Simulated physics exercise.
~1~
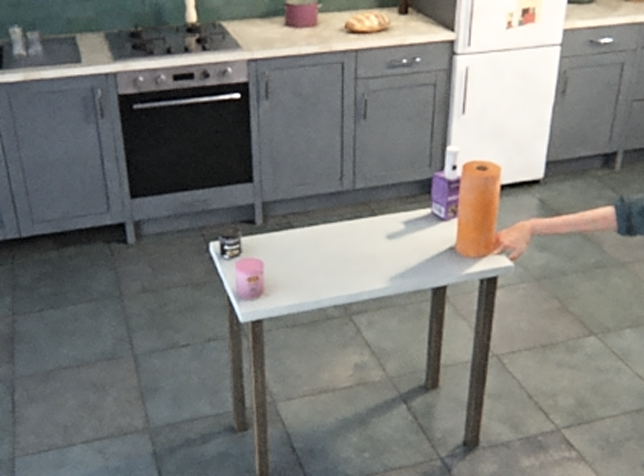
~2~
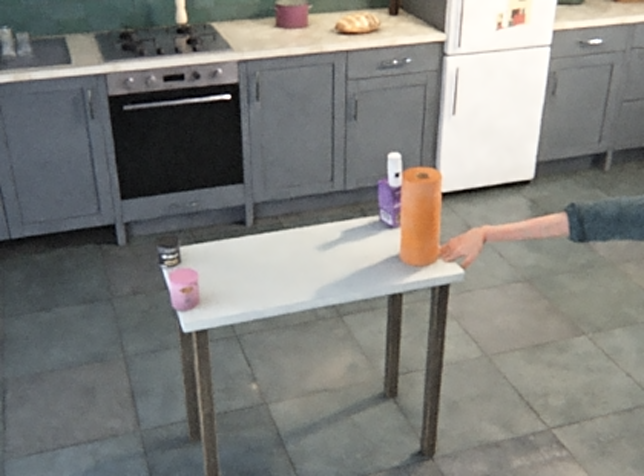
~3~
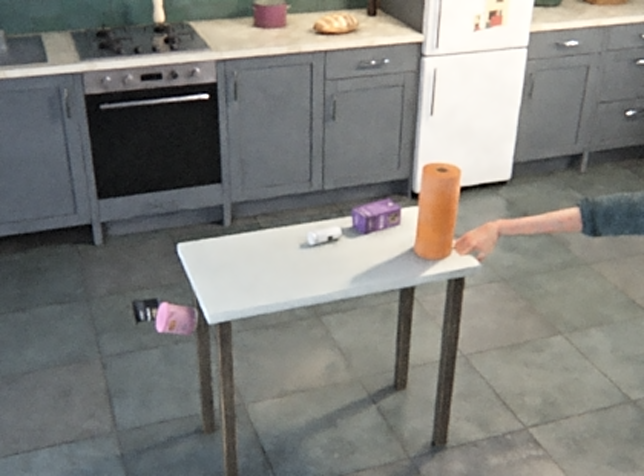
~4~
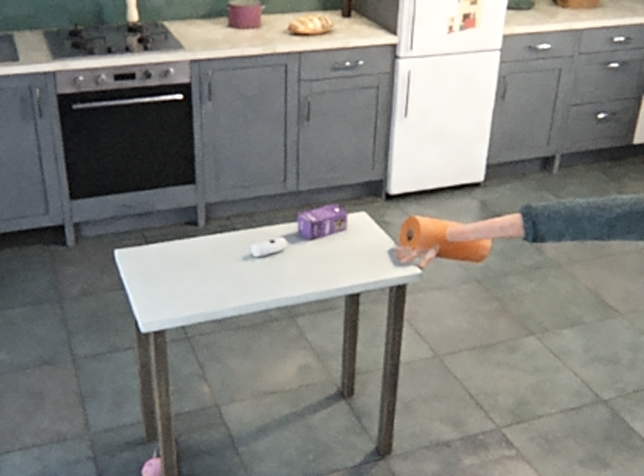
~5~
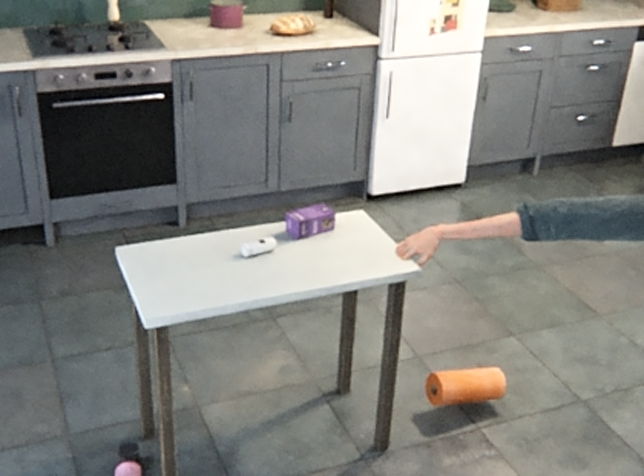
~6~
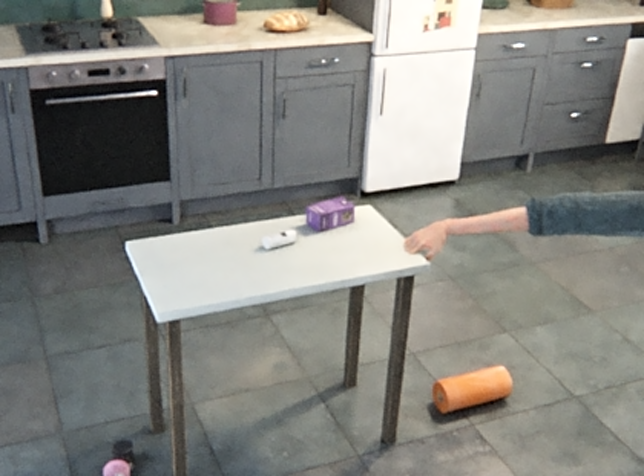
In a kitchen, a hand gripping the edge of a small white table jerked it back and forth, toppling a white shaker and purple carton, which stayed on top, while a black tin, a pink tin and finally an orange roll fell to the floor.
